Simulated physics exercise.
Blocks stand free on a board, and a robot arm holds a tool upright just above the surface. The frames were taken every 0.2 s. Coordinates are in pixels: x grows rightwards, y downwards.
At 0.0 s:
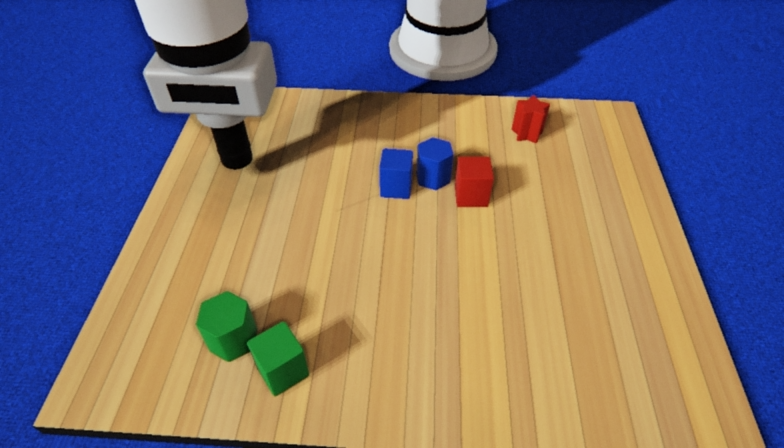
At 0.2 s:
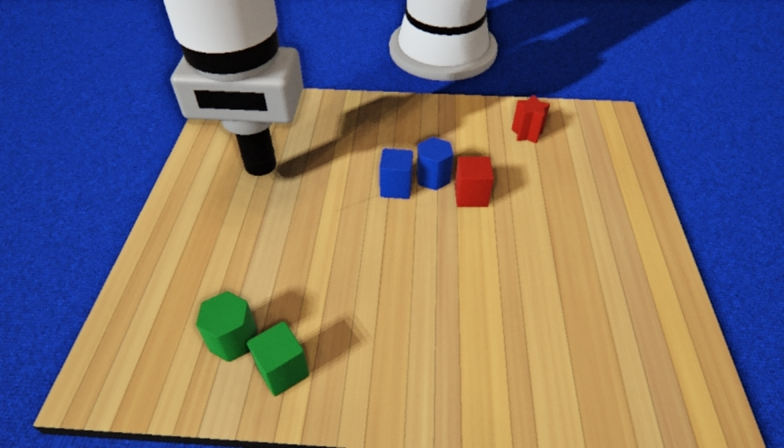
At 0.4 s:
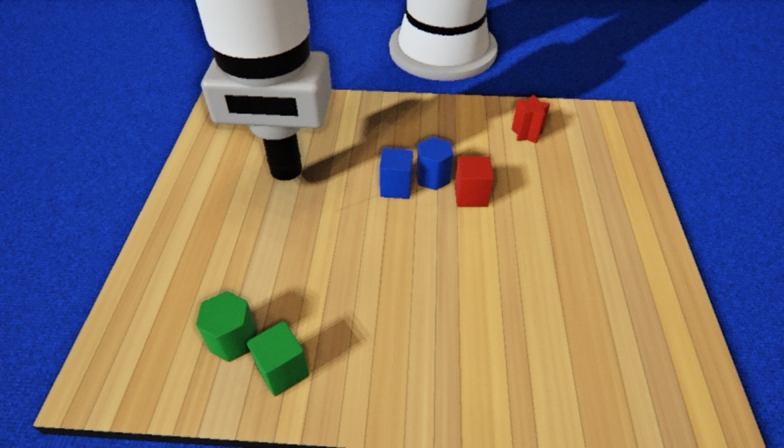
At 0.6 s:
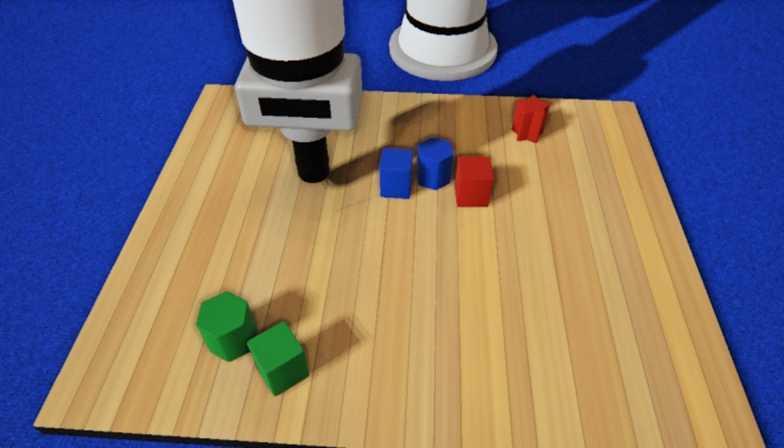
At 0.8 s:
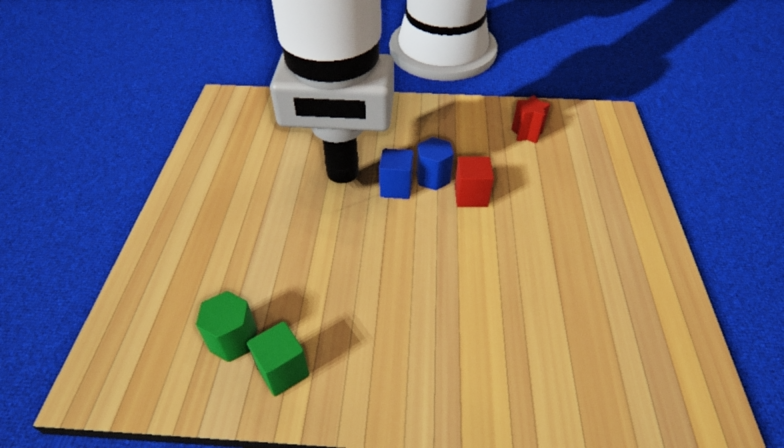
The video shows a robot arm moving its upright black tool rightward above a wooden board, from the upper left to just left of a blue square block, while the blue, red and green blocks all stay still.
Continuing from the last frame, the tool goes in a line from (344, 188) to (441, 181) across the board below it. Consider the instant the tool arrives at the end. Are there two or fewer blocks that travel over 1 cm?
Final answer: No.
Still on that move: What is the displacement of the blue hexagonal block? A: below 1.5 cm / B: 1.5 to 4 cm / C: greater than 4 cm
I choose C.
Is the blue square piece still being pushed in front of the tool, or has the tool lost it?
Still leading.
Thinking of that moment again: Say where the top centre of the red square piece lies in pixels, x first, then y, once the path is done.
It should be at (505, 172) by then.
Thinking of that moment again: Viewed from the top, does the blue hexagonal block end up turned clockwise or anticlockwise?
Verdict: Counterclockwise.
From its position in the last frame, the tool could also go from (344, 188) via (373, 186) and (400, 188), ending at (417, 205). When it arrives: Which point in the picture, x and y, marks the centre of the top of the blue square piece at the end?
Final place: (444, 162).
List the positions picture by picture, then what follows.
The first picture shows tool tip (238, 160); block tops, blue square piece (397, 159); blue hexagonal block (436, 149); red square piece (476, 167).
The second picture shows tool (261, 166); blocks unchanged.
The third picture shows tool (287, 171); blocks unchanged.
The fourth picture shows tool (314, 173); blocks unchanged.
The fifth picture shows tool (343, 174); blue square piece (397, 159); blue hexagonal block (436, 149); red square piece (476, 167).
What follows on the original path. One third of the way, tool (376, 171); blue square piece (408, 159); blue hexagonal block (441, 148).
Two thirds of the way, tool (409, 169); blue square piece (442, 157); blue hexagonal block (469, 142), turned 25° anticlockwise; red square piece (486, 166), turned 45° clockwise.
At the end, tool (442, 167); blue square piece (472, 164), turned 25° clockwise; blue hexagonal block (476, 141), turned 45° anticlockwise; red square piece (505, 172), turned 30° clockwise.
